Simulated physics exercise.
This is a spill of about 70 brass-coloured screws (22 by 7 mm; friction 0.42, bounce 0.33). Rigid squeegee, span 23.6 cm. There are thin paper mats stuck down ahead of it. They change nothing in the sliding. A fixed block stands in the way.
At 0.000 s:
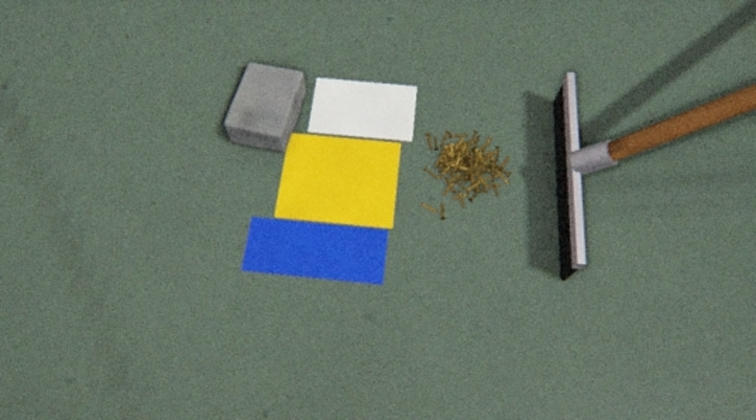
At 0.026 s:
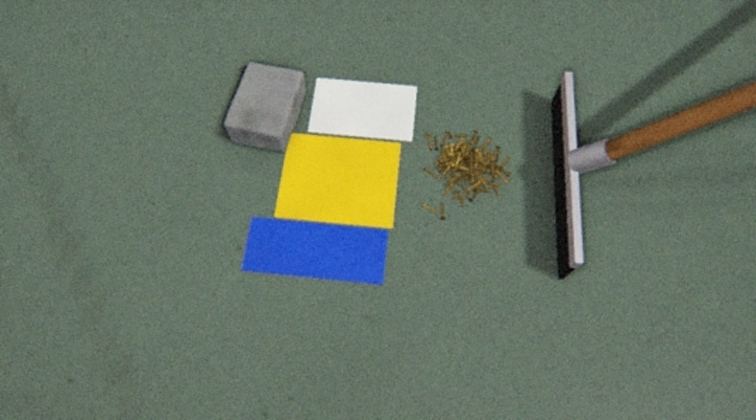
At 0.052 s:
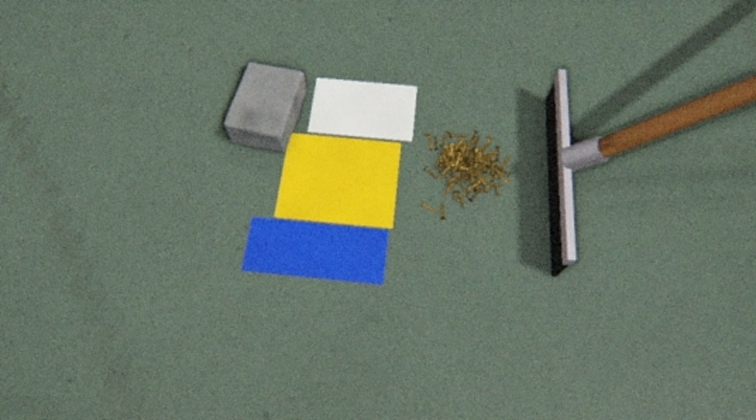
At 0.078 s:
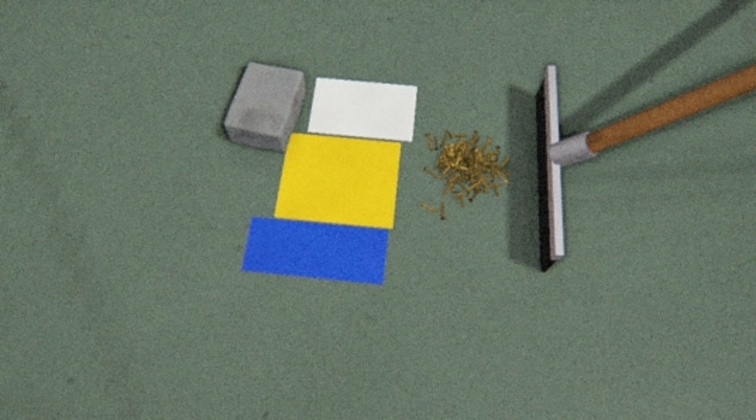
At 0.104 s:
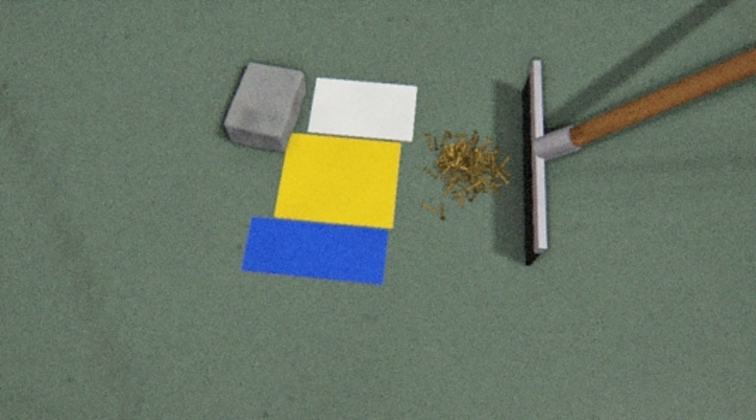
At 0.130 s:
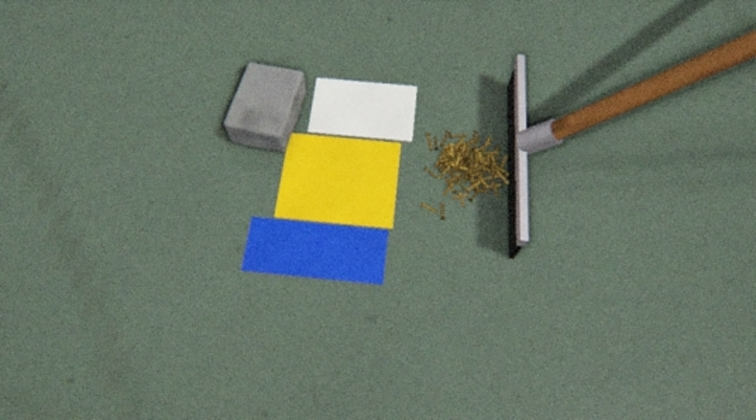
A squeegee with a wooden handle slides left across a green surface to a small brass-coloured pile.
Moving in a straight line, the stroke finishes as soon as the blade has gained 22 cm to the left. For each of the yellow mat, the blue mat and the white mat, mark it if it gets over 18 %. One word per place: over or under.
Yellow mat: Over, blue mat: Under, white mat: Over.
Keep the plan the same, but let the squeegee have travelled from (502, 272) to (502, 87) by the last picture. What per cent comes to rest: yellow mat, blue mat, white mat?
Final shares - yellow mat: 60%, blue mat: 5%, white mat: 10%.
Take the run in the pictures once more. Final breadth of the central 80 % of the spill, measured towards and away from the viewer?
Roughly 14 cm.
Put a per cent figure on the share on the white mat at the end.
Around 40 in a hundred, I'd say.
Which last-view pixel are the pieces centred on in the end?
The middle ends up roughly at (332, 132).
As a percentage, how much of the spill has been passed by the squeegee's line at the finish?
Roughly 0 %.
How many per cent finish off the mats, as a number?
Share: Close to 15 in a hundred.
Then, at 0.29 s, squeegee 19 cm from its start, spill 11 cm wide; yellow mat 25 %, white mat 30 %, off the mats 45 %.
After 0.46 s, squeegee 23 cm from its start, spill 16 cm wide; yellow mat 45 %, white mat 40 %, off the mats 15 %.
After 0.60 s, squeegee 23 cm from its start, spill 17 cm wide; yellow mat 45 %, white mat 40 %, off the mats 15 %.
In the end, at 1.8 s, blue mat 0 %, yellow mat 45 %, white mat 40 %, off the mats 15 %.
